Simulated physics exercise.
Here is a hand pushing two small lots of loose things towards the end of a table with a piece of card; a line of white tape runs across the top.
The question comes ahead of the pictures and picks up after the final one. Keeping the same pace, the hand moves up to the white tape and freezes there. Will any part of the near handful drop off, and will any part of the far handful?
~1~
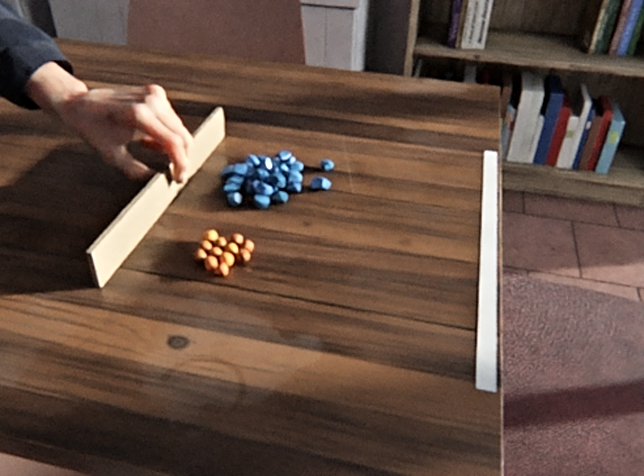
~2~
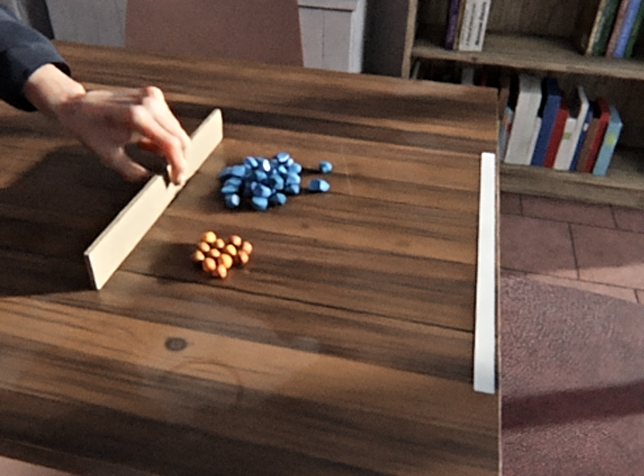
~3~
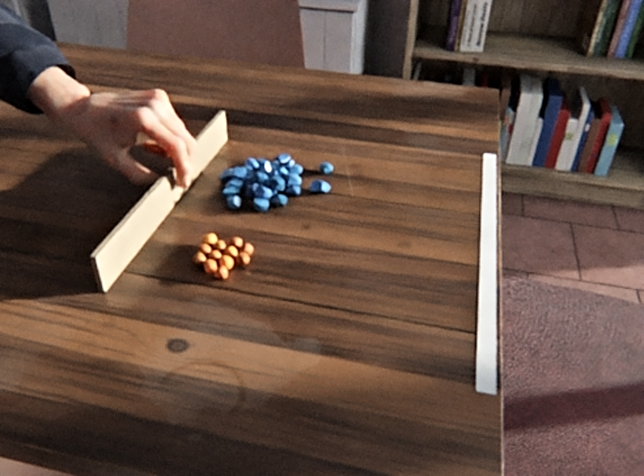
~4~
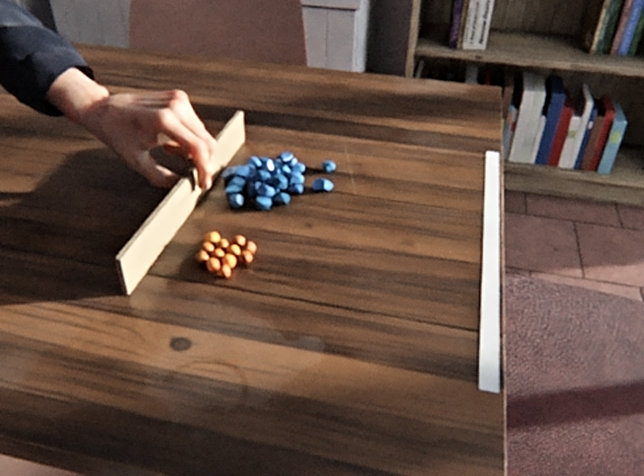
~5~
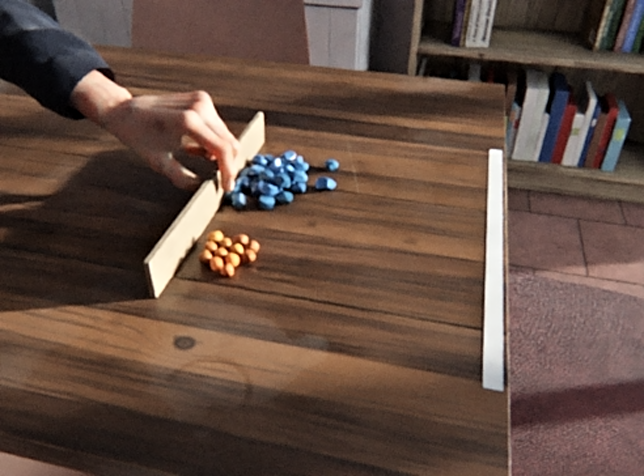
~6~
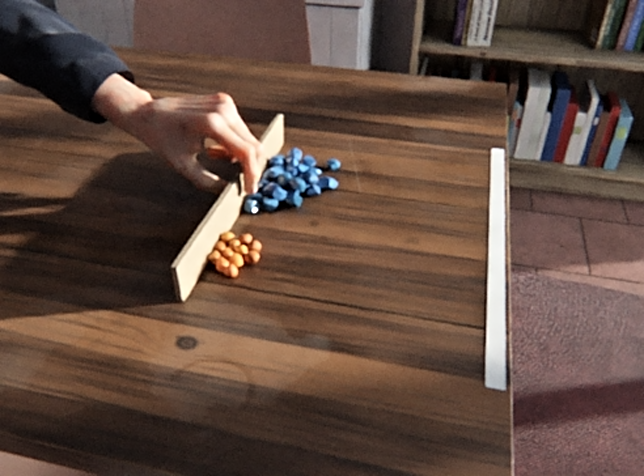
Result: The near handful won't all make it - some goes over. The far handful won't all make it - some goes over.
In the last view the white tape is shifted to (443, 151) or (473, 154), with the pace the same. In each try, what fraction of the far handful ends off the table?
Try 1 gives 0 percent, try 2 gives 50 percent.
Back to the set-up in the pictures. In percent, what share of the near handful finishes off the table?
It works out to around 100 in a hundred.
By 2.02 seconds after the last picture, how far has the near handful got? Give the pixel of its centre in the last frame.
Close to pixel (520, 312).
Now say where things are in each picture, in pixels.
The first picture shows piece of card at (105, 255), at rest; white tape at (491, 160), right by the edge; edge at (502, 249); near handful at (231, 250), a few coated peanuts; far handful at (264, 178), some aquarium stones.
The second picture shows piece of card at (103, 257), at rest; far handful at (262, 180).
The third picture shows piece of card at (109, 259); near handful at (230, 253).
The fourth picture shows piece of card at (133, 261); far handful at (266, 179).
The fifth picture shows piece of card at (160, 265); near handful at (236, 250).
The sixth picture shows piece of card at (187, 269); white tape at (498, 157); edge at (510, 247); near handful at (228, 254), a small part pushed along; far handful at (288, 182), most pushed along.
Then, 1.00 s after the last picture, piece of card still moving, near (373, 194); near handful all on the table, its front near (383, 254); far handful all on the table, its front near (438, 200).
Then, 2.02 s after the last picture, piece of card stopped at the white tape; near handful about a quarter over the edge; far handful all over the edge.
Then, 2.30 s after the last picture, piece of card stopped at the white tape; near handful all over the edge; far handful all over the edge.
At rest, piece of card stopped at the white tape; near handful all over the edge; far handful all over the edge.
